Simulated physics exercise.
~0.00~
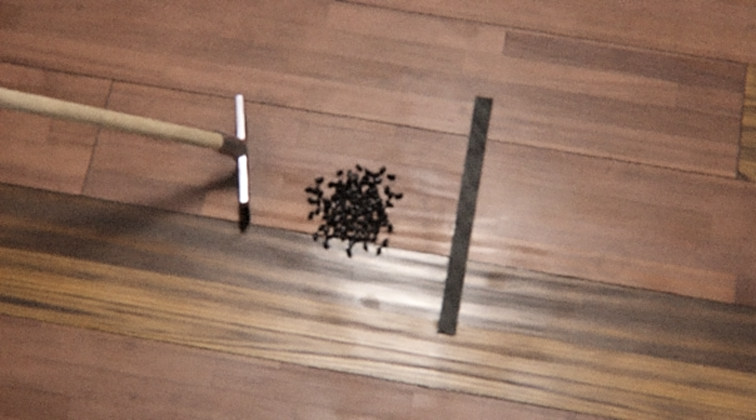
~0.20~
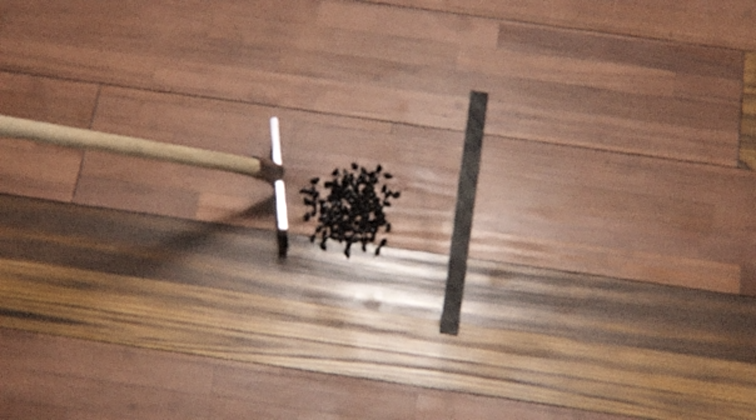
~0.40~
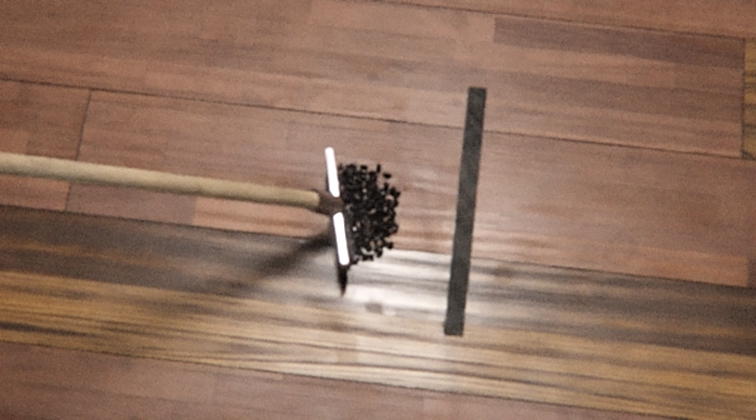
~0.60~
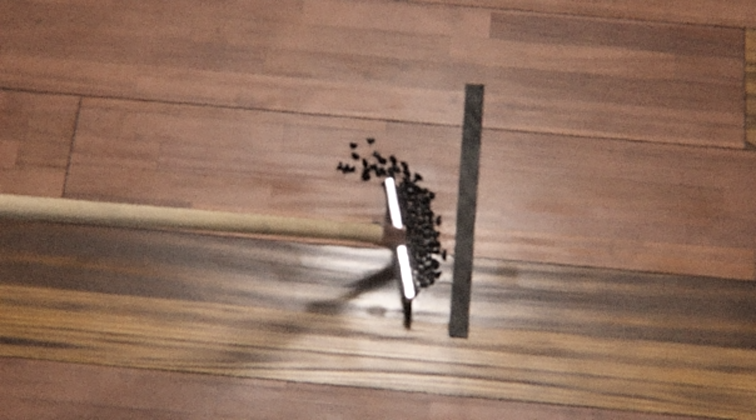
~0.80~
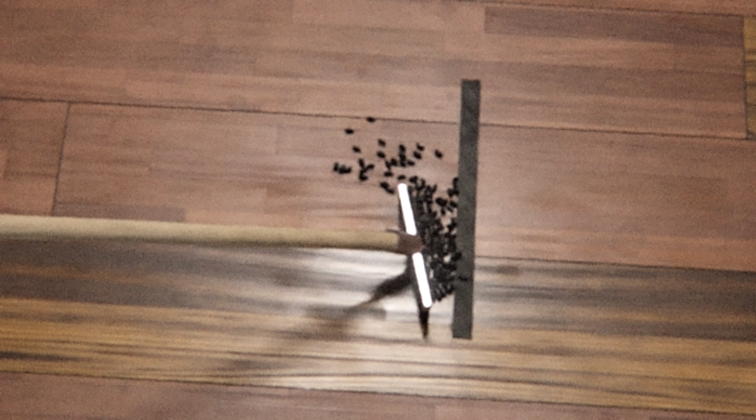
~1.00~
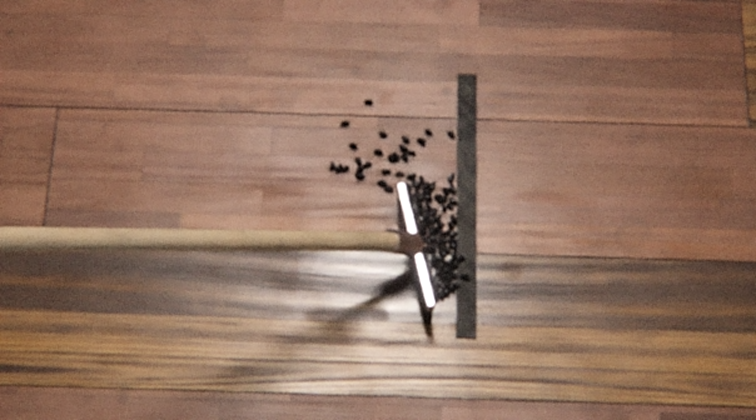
The footage shows a long-handled squeegee moving right across a wooden floor into a pile of small black beans, pushing most toward a dark fixed strip while others scatter around its upper end. It stops just short of the strip, with beans bunched between them.
